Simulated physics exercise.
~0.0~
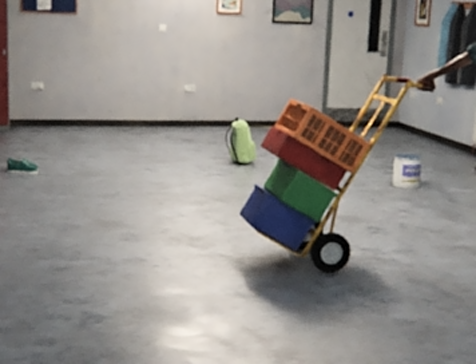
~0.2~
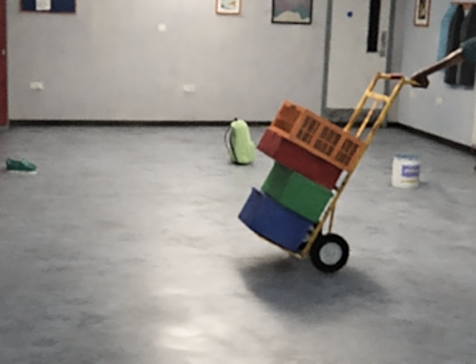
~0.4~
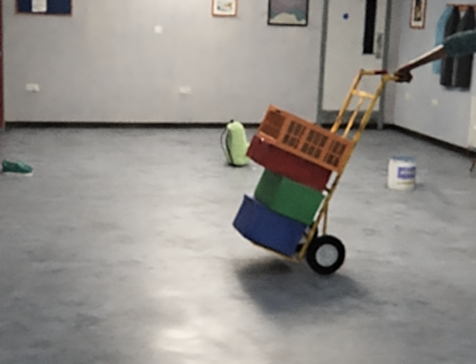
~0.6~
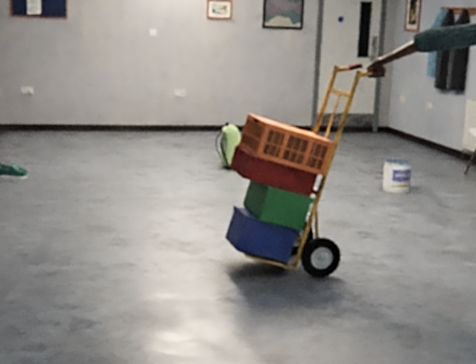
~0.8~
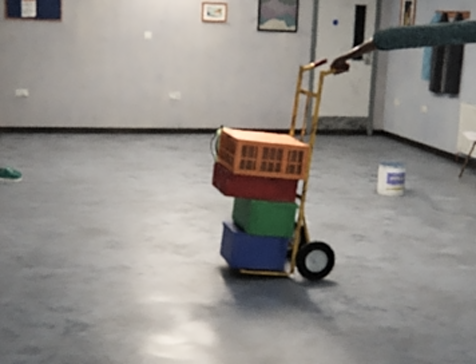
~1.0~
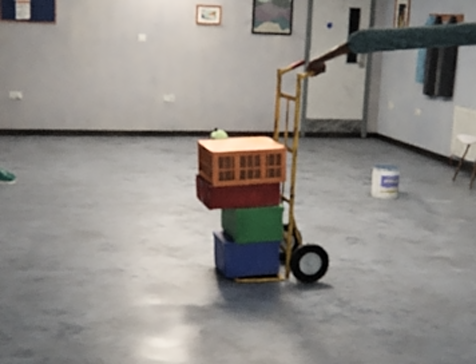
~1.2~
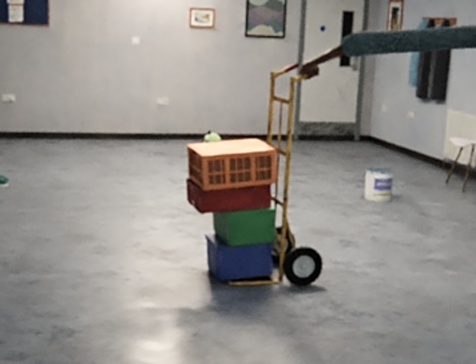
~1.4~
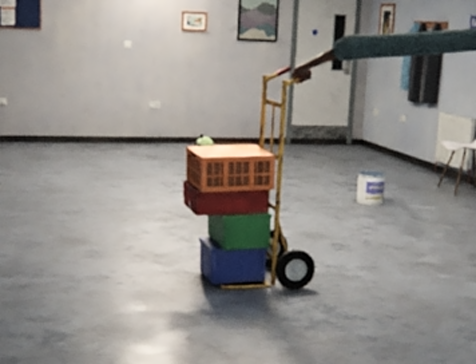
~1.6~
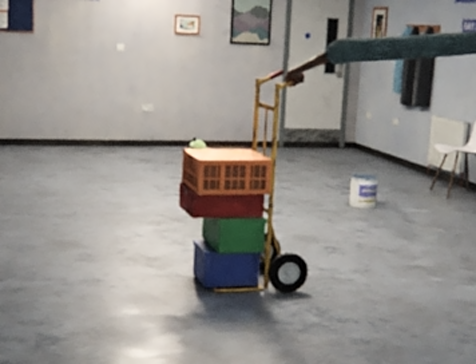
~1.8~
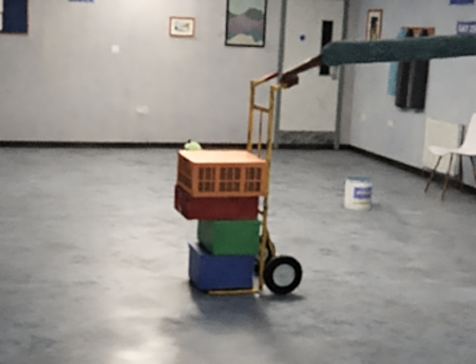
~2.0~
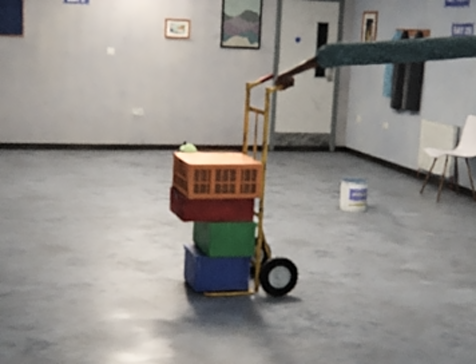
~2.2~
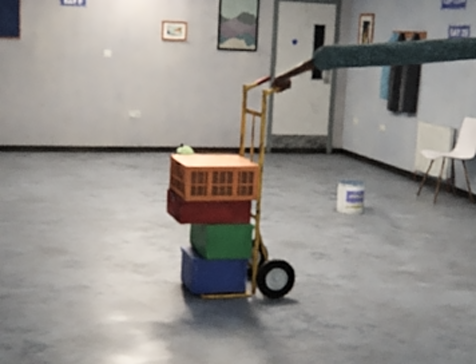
The video shows a hand holding a tilted yellow hand truck stacked with a blue tote, green tote, red parcel and orange crate, then swinging it forward until it stands upright on the floor, where the slightly uneven stack rocks faintly and stays in place, all four pieces still.
